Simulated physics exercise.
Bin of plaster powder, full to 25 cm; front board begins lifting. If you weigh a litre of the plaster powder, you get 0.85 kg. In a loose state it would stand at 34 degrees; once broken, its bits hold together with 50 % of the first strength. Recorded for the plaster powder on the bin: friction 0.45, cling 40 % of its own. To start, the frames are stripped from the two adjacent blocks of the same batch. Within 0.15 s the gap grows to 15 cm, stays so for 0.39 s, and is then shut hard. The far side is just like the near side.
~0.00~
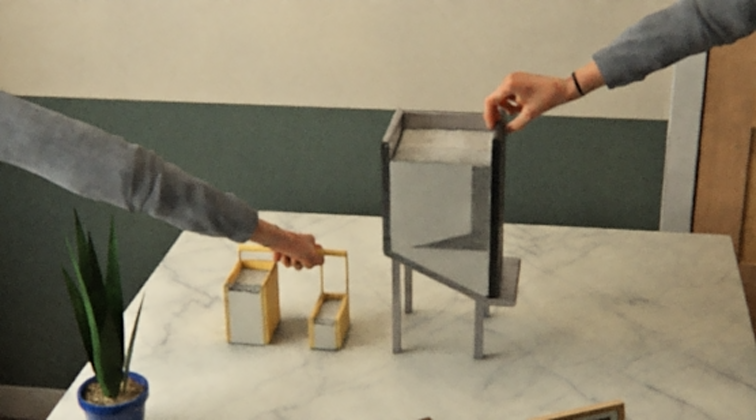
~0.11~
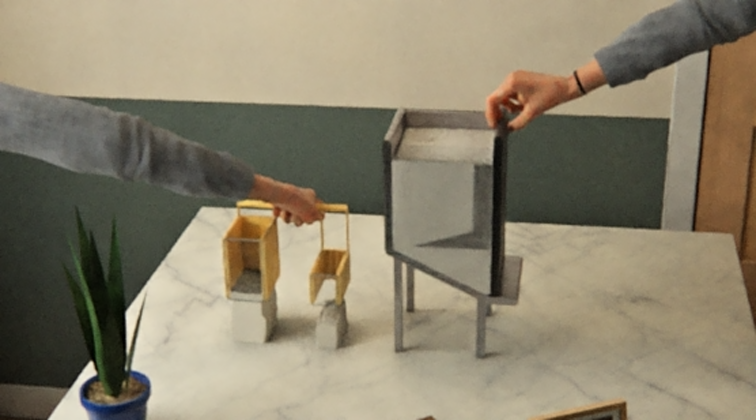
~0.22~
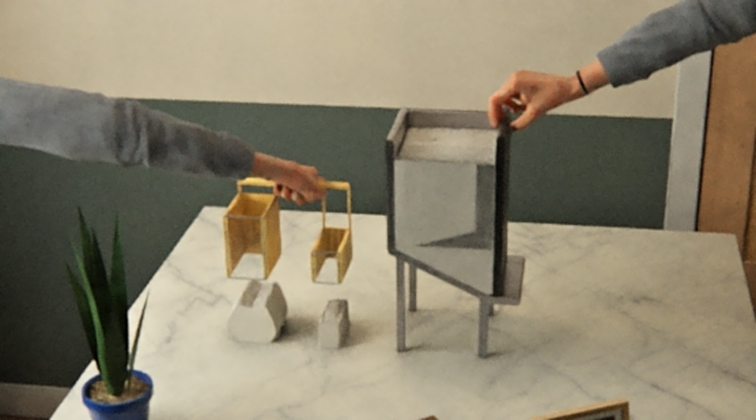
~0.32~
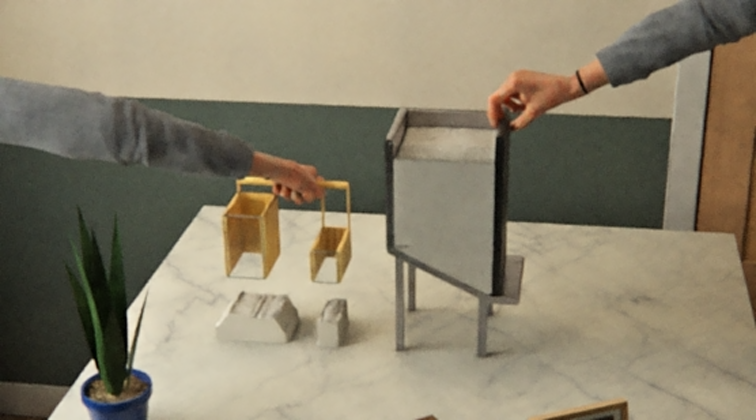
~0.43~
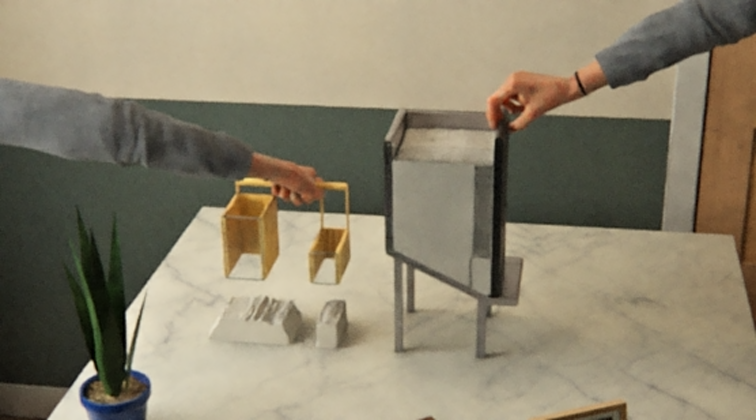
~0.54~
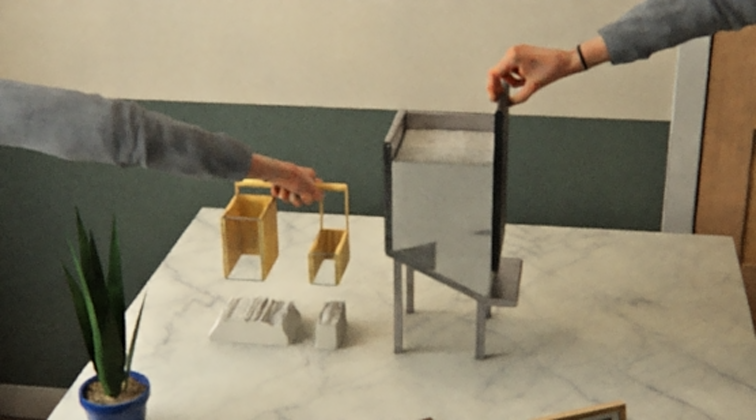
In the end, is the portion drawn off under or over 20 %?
Expect a value greater than 20 %.
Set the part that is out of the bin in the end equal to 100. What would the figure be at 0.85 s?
Estimate: 30 %.
By 0.68 s, the hatch is 15 cm open and 0 % is out.
By 0.85 s, the hatch is 15 cm open and 13 % is out.
By 1.02 s, the hatch is 15 cm open and 27 % is out.
By 1.18 s, the hatch is 3.9 cm open and 37 % is out.
By 1.68 s, at the end, the hatch is shut and 38 % is out.
